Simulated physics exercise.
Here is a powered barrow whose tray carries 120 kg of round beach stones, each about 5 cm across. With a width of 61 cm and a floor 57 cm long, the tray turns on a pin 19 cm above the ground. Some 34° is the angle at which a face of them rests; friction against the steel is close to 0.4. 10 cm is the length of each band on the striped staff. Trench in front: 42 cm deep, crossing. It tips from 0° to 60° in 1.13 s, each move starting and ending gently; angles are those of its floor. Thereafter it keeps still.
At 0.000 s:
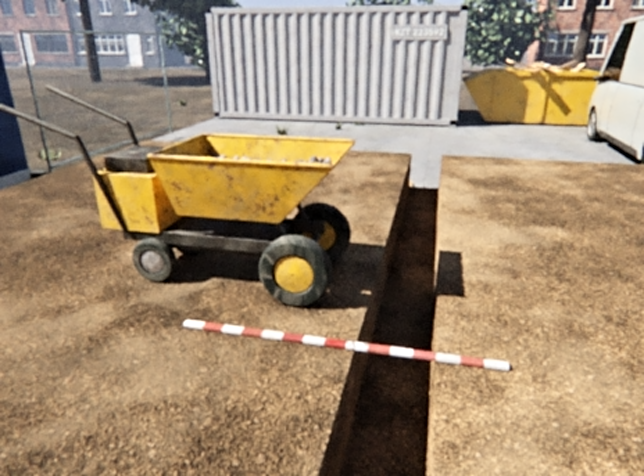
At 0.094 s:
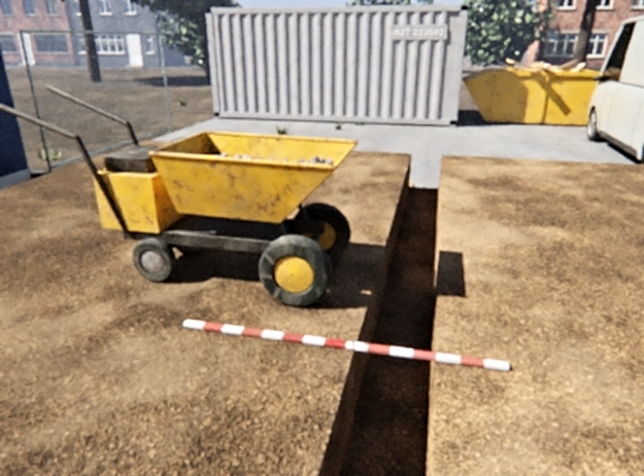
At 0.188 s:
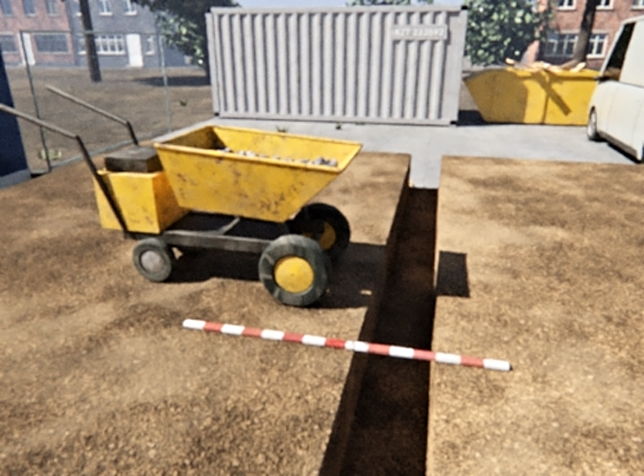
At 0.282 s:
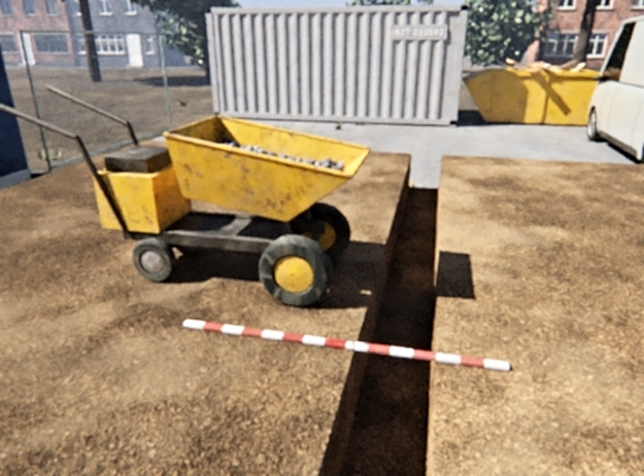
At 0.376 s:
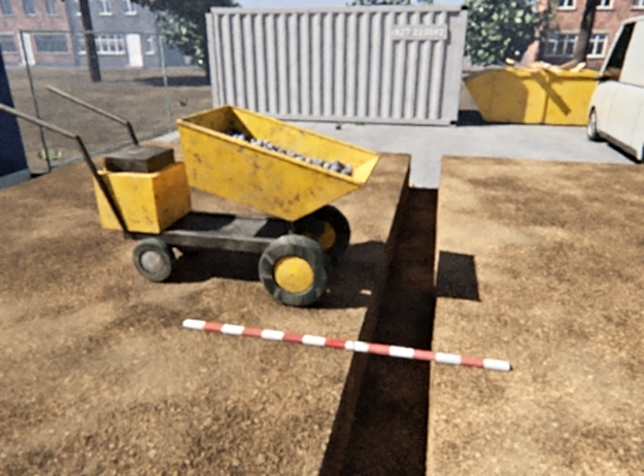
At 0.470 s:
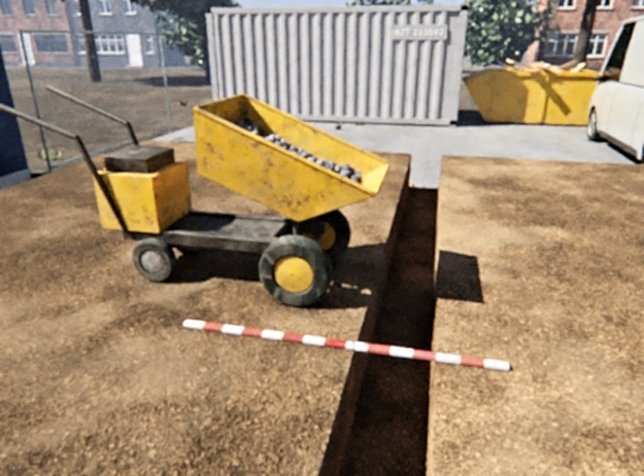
On a building site, a yellow powered barrow beside a narrow trench steadily raising its stone-filled tray, tilting it down toward the right.
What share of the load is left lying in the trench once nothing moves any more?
About 38 per cent.
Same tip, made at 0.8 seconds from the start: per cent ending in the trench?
It'd be some 35 per cent.
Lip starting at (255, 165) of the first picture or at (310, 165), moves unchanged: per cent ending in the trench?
From the first place around 95 per cent, from the other around 60.
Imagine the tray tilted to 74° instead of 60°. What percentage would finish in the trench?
The trench would hold about 25% of it.
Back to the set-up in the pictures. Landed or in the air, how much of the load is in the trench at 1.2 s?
I'd put it near 5 per cent.
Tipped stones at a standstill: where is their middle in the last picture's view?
The tipped stones centre close to (462, 293).
After 0.9 s the floor is at 51°; 100 % in the tray; the foremost stones are at (393, 225).
After 1.2 s the floor is at 60°; 82 % in the tray, 6 % in the trench, 11 % past the trench; the foremost stones are at (470, 287).
After 1.6 s the floor is at 60°; 38 % in the tray, 8 % in the trench, 55 % past the trench; the foremost stones are at (575, 309).
After 3.5 s the floor is at 60°; 0 % in the tray, 38 % in the trench, 62 % past the trench; the foremost stones are past the picture's edge.
